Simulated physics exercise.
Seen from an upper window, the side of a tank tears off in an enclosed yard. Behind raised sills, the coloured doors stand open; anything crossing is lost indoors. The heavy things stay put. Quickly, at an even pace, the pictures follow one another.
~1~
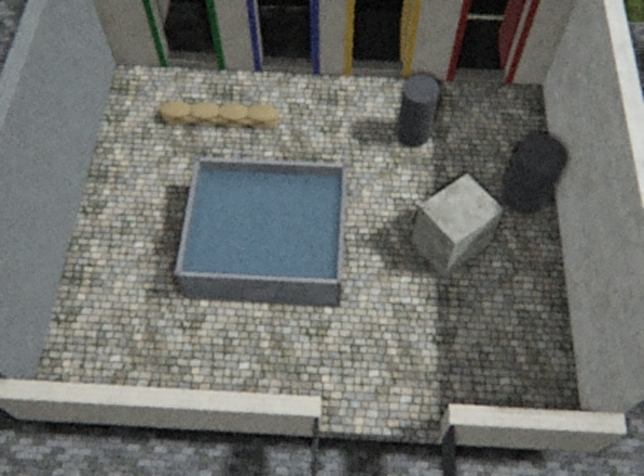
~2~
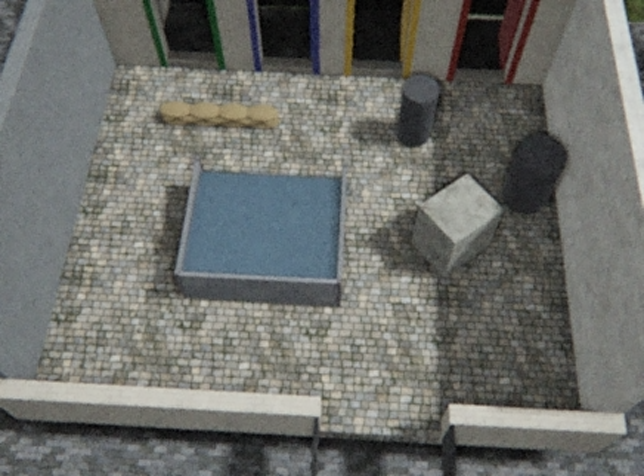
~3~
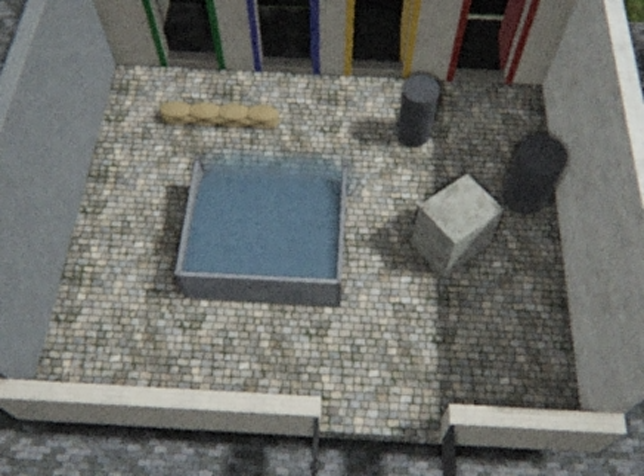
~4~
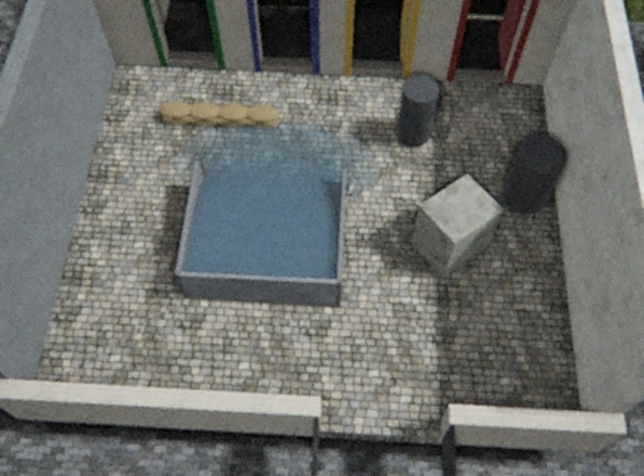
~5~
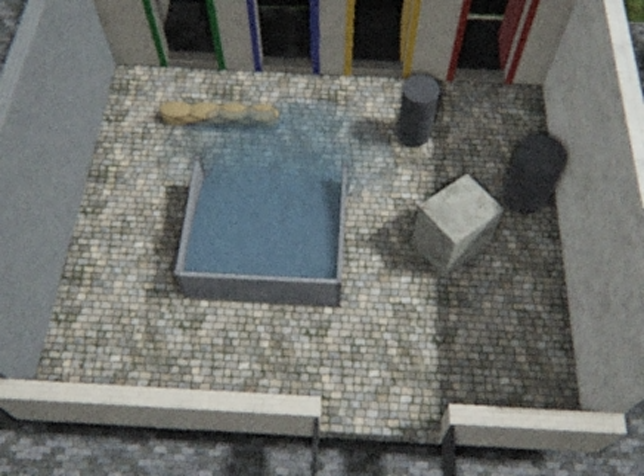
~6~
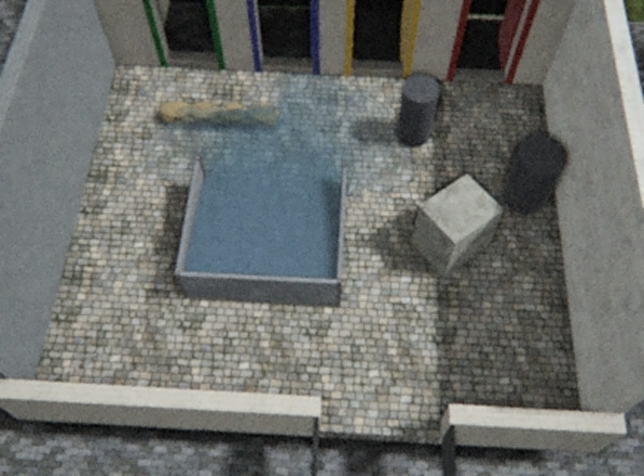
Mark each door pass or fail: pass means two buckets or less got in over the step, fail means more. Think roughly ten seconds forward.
Red door - fail, yellow door - fail, green door - pass, blue door - fail.
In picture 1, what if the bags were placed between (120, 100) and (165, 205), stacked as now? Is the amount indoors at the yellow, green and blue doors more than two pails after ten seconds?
The yellow door tops the threshold, the green door tops the threshold, and the blue door tops the threshold.
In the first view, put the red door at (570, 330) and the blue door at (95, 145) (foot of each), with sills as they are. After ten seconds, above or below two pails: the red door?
Result for red: It ends up below.
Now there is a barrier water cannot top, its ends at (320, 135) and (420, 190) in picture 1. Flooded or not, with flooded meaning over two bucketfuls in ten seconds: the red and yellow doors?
So the red door overflows the limit and the yellow door fails to reach it.
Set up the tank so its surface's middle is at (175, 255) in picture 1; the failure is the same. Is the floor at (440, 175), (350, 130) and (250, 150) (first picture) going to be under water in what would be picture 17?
Log: No flood; flood; flood.
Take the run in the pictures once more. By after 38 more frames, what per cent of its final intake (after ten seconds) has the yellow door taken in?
Near 100 in a hundred.
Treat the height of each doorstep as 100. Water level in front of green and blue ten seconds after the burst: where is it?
Some 30 percent, then some 40 percent.
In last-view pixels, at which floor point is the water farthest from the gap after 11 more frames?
Pixel estimate: (541, 92).
A moment on, water covers 25 % of the floor; the red door not reached, the yellow door under two buckets in, the green door not reached, the blue door over two buckets in.
Next, water covers 40 % of the floor; the red door wet at the sill, nothing in, the yellow door over two buckets in, the green door wet at the sill, nothing in, the blue door far over two buckets in.
Then, water covers 55 % of the floor; the red door under two buckets in, the yellow door far over two buckets in, the green door wet at the sill, nothing in, the blue door far over two buckets in.
Later, water covers 80 % of the floor; the red door over two buckets in, the yellow door far over two buckets in, the green door under two buckets in, the blue door far over two buckets in.
In the end, water covers 95 % of the floor; the red door far over two buckets in, the yellow door far over two buckets in, the green door under two buckets in, the blue door far over two buckets in.
